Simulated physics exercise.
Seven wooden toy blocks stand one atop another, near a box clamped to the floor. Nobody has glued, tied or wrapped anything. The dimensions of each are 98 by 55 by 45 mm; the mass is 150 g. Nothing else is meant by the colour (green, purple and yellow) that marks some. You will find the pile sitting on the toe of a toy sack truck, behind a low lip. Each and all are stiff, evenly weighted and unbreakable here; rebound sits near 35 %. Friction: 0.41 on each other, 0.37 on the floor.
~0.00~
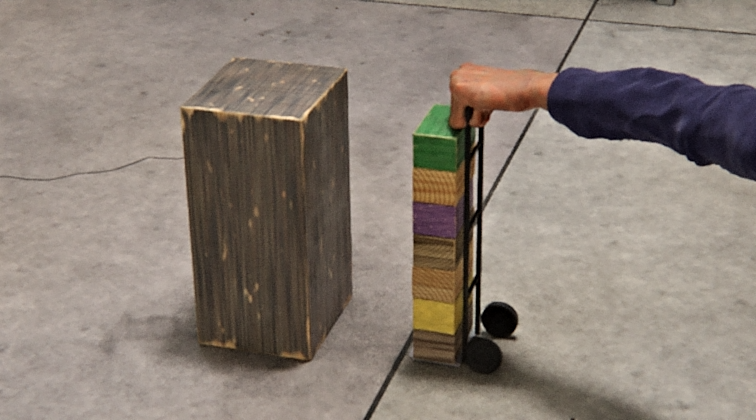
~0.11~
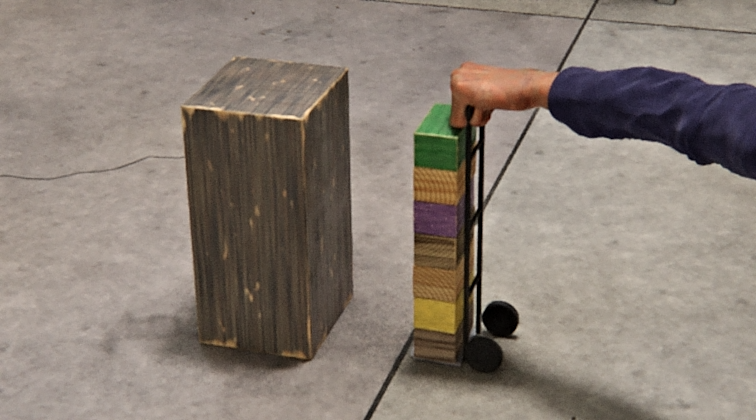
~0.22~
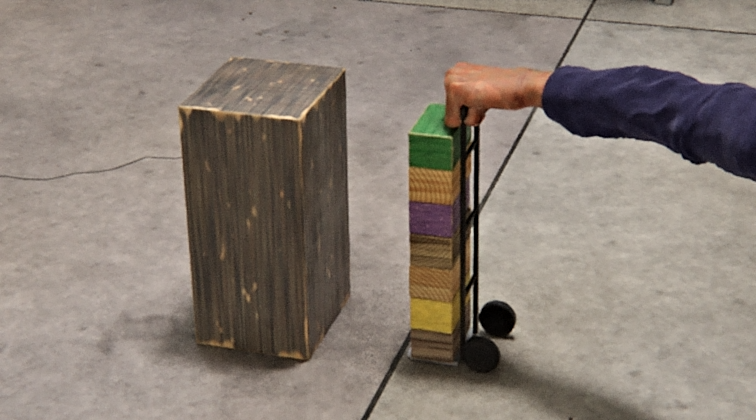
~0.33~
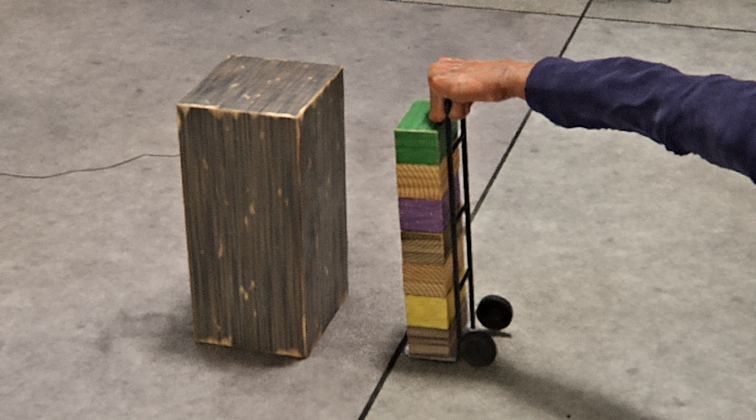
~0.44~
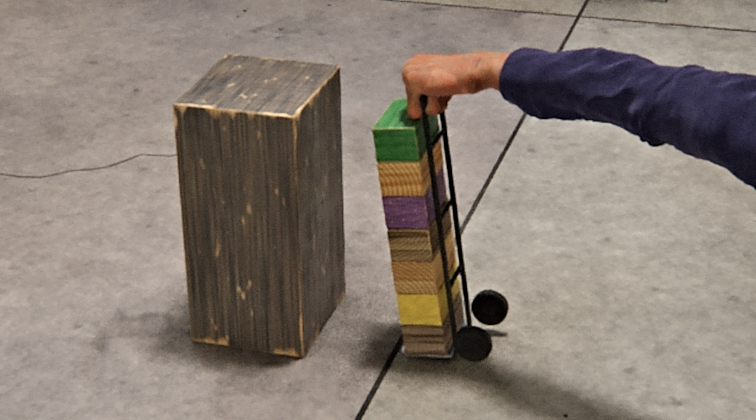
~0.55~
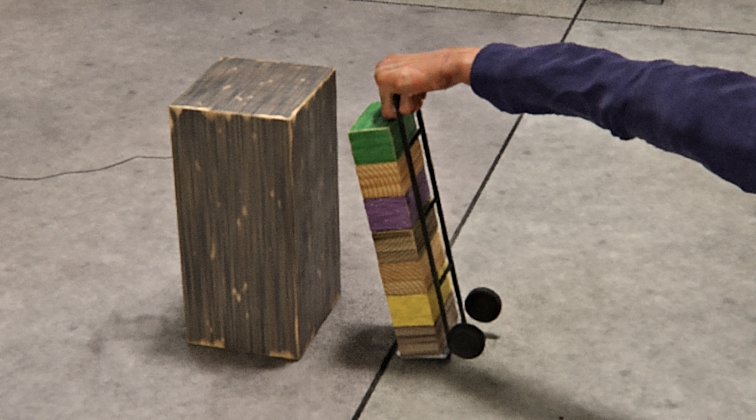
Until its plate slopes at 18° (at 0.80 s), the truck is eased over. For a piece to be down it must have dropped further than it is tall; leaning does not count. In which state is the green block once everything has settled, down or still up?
Seems to me it stays aloft.
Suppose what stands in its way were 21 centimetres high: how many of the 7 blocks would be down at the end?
1.
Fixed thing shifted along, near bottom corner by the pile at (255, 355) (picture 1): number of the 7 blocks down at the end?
Under that change, 5.
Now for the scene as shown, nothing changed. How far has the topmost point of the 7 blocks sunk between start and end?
Lower by close to 0 cm.
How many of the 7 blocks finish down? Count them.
0 in total.
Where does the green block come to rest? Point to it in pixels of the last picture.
It ends up at about (340, 133) in the last picture.
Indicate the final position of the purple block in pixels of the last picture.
Roughly at (357, 200).
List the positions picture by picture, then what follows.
In the first frame (pixels give the middle of a visible side), truck frame (467, 162) 0° forward; green block (435, 154); purple block (434, 221); yellow block (434, 317); none has stirred.
The second frame shows truck frame (468, 161) 0° forward; green block (436, 153).
The third frame shows truck frame (464, 161) 1° forward; green block (431, 152).
The fourth frame shows truck frame (450, 155) 3° forward; green block (416, 148) 3° from how it stood; purple block (420, 216) 3° from how it stood; movement in 7 of them.
The fifth frame shows truck frame (430, 151) 8° forward; green block (395, 145) 8° from how it stood; purple block (405, 213) 8° from how it stood; movement in 7 of them.
The sixth frame shows truck frame (407, 150) 12° forward; green block (372, 147) 12° from how it stood; purple block (387, 214) 12° from how it stood; yellow block (410, 311) 12° from how it stood; movement in 7 of them.
After 0.62 s, none of the 7 blocks down, 7 disturbed; green block 16° from how it stood; purple block 16° from how it stood.
After 0.72 s, none of the 7 blocks down, 7 disturbed; green block 24° from how it stood; purple block 24° from how it stood.
In the end (1.9 s), none of the 7 blocks down, 7 disturbed; green block 27° from how it stood; yellow block 27° from how it stood; purple block 27° from how it stood. From the last view, middles, green block near (340, 133), yellow block near (405, 289).
